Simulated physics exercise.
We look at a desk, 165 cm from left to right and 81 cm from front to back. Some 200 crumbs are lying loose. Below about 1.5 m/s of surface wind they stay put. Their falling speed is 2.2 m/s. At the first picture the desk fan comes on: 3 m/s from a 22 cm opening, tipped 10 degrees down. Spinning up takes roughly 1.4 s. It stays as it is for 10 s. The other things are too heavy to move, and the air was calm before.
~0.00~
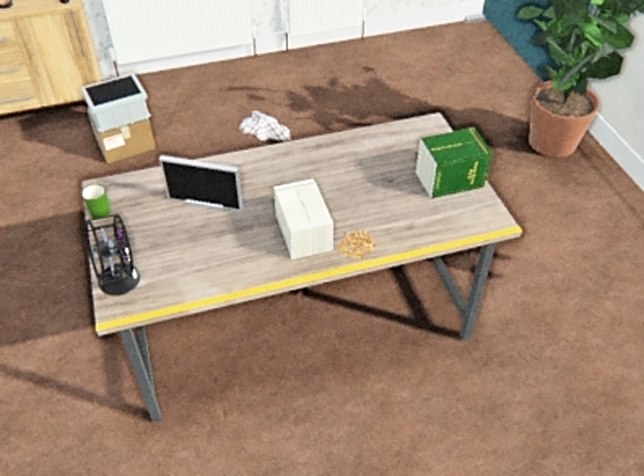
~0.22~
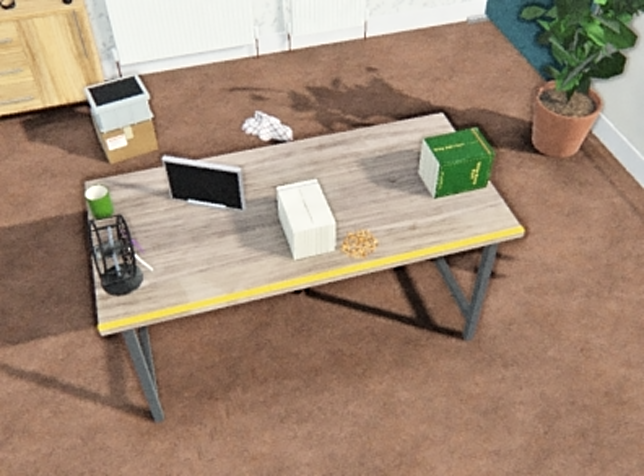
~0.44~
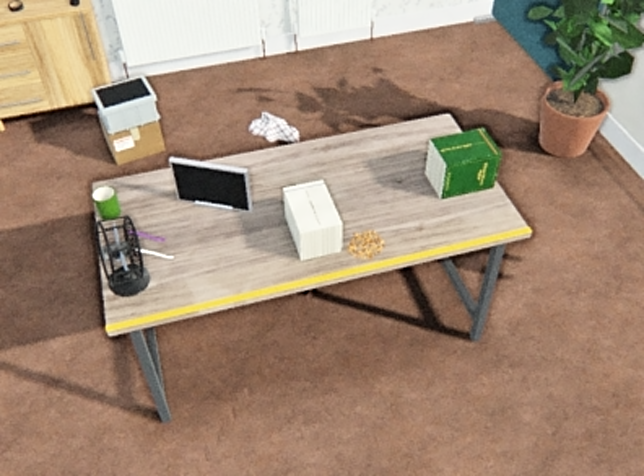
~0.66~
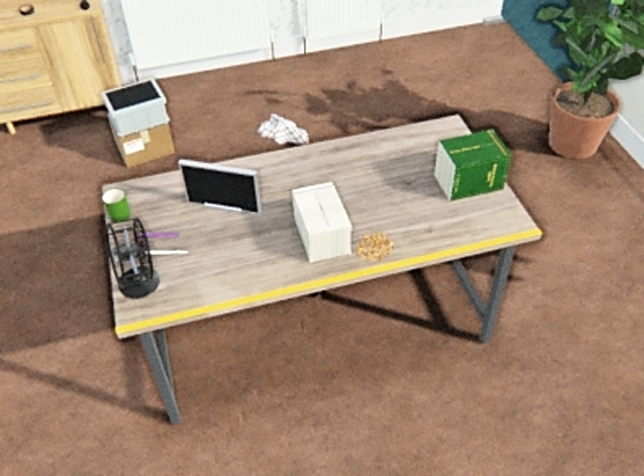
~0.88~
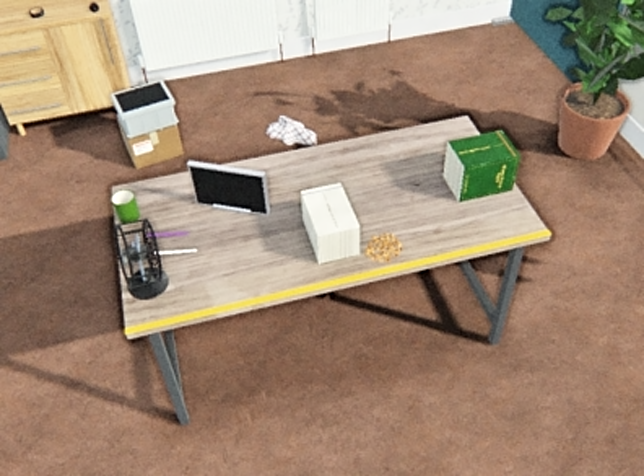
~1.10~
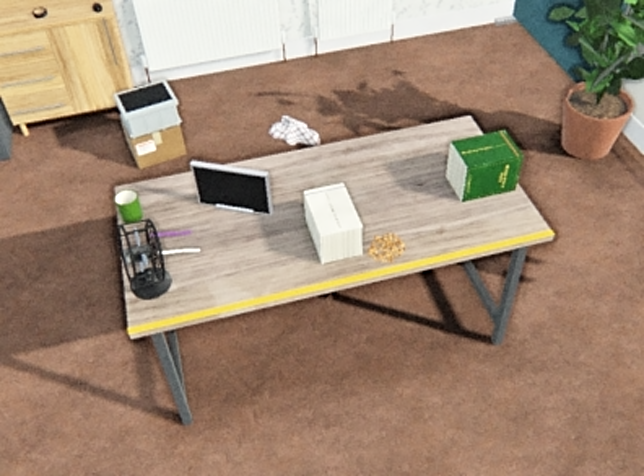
The clip shows a desk with a black fan, a dark screen, thick white and green books and loose crumbs. Thin purple and white strips swing out rightward from the fan as the view drifts slightly left; the crumbs stay still.
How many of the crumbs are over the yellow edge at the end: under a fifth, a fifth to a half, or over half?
By then not even a fifth are over the yellow edge.
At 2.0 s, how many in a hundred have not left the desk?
About 100 %.
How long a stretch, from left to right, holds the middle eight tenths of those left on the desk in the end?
About 10 cm.
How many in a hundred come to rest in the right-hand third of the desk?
About 0 %.
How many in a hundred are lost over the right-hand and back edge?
Roughly 0 % right-hand, 0 % back.
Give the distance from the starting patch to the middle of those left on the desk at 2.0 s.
About 0 cm.
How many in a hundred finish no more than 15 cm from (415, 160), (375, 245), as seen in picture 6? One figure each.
In turn about 0 %, 100 %.
After 2.0 s, 58 % are on the move or not yet settled, 0 % are over the yellow edge; the middle of those still in play is near (387, 247).
After 3.2 s, 58 % are on the move or not yet settled, 0 % are over the yellow edge; the middle of those still in play is near (387, 247).
After 5.5 s, 52 % are on the move or not yet settled, 0 % are over the yellow edge; the middle of those still in play is near (387, 247).
After 10.0 s, at the end, 0 % are over the yellow edge; the middle of those still in play is near (387, 247).
